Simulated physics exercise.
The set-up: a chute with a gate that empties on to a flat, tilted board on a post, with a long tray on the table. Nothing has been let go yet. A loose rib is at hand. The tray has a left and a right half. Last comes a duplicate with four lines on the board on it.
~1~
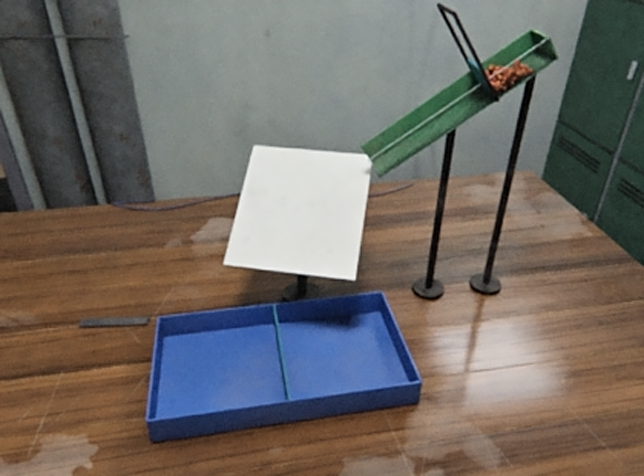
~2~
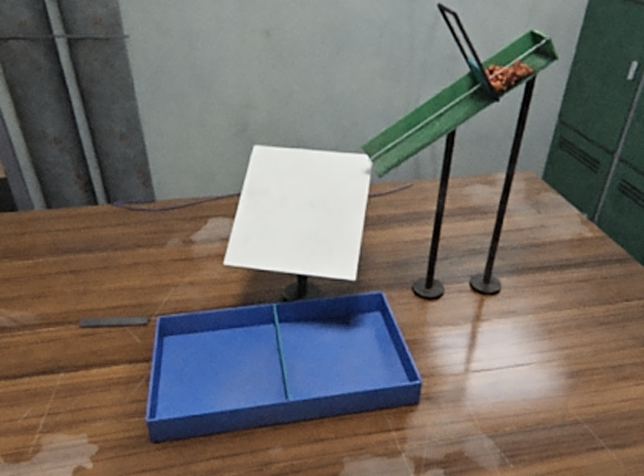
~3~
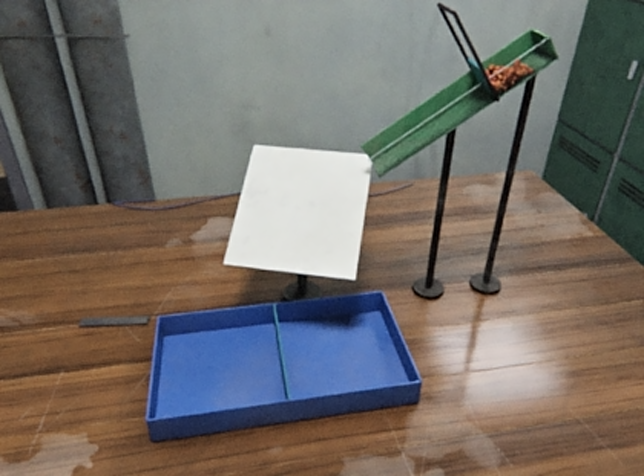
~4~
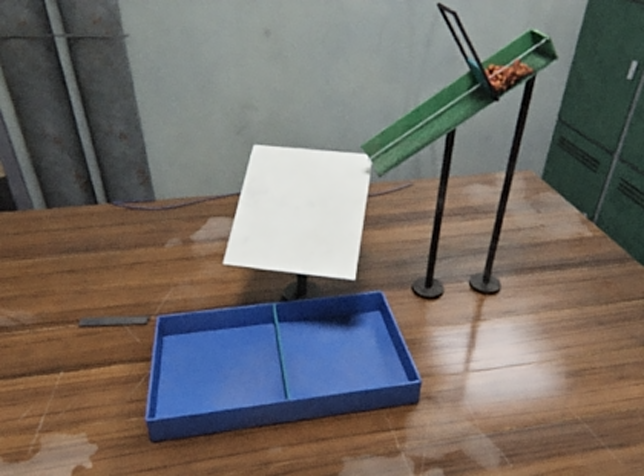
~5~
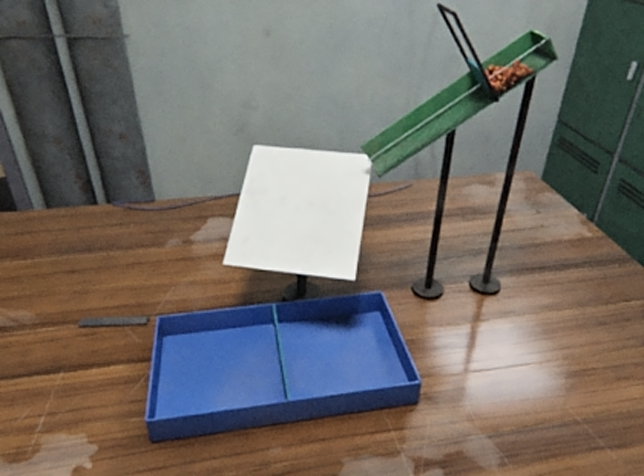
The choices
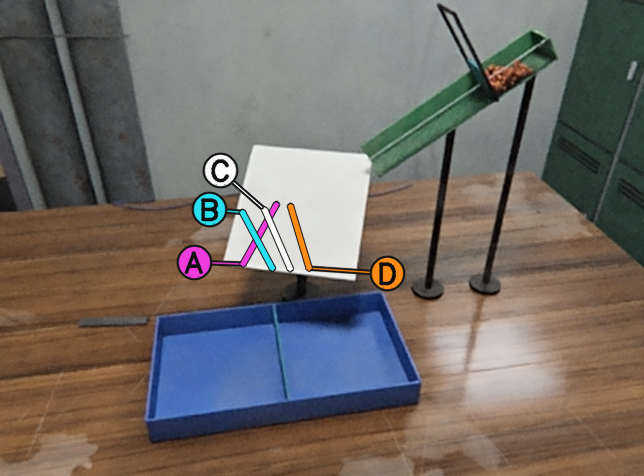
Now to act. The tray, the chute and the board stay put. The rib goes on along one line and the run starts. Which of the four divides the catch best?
Choose B.
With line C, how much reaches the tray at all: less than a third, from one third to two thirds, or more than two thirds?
More than two thirds.
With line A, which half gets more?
The left half.
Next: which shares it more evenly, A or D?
That is line A.
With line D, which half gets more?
More lands on the right.
On the marked copy, line A from (276, 204) to (243, 264); line B from (242, 212) to (272, 268); line C from (264, 209) to (290, 268); line D from (290, 206) to (309, 268).
Choosing A, of what is caught, most in the left half, a small part in the right.
Choosing B, of what is caught, about half in the left half, about half in the right.
Choosing C, of what is caught, a small part in the left half, nearly all in the right.
Choosing D, of what is caught, none in the left half, all in the right.
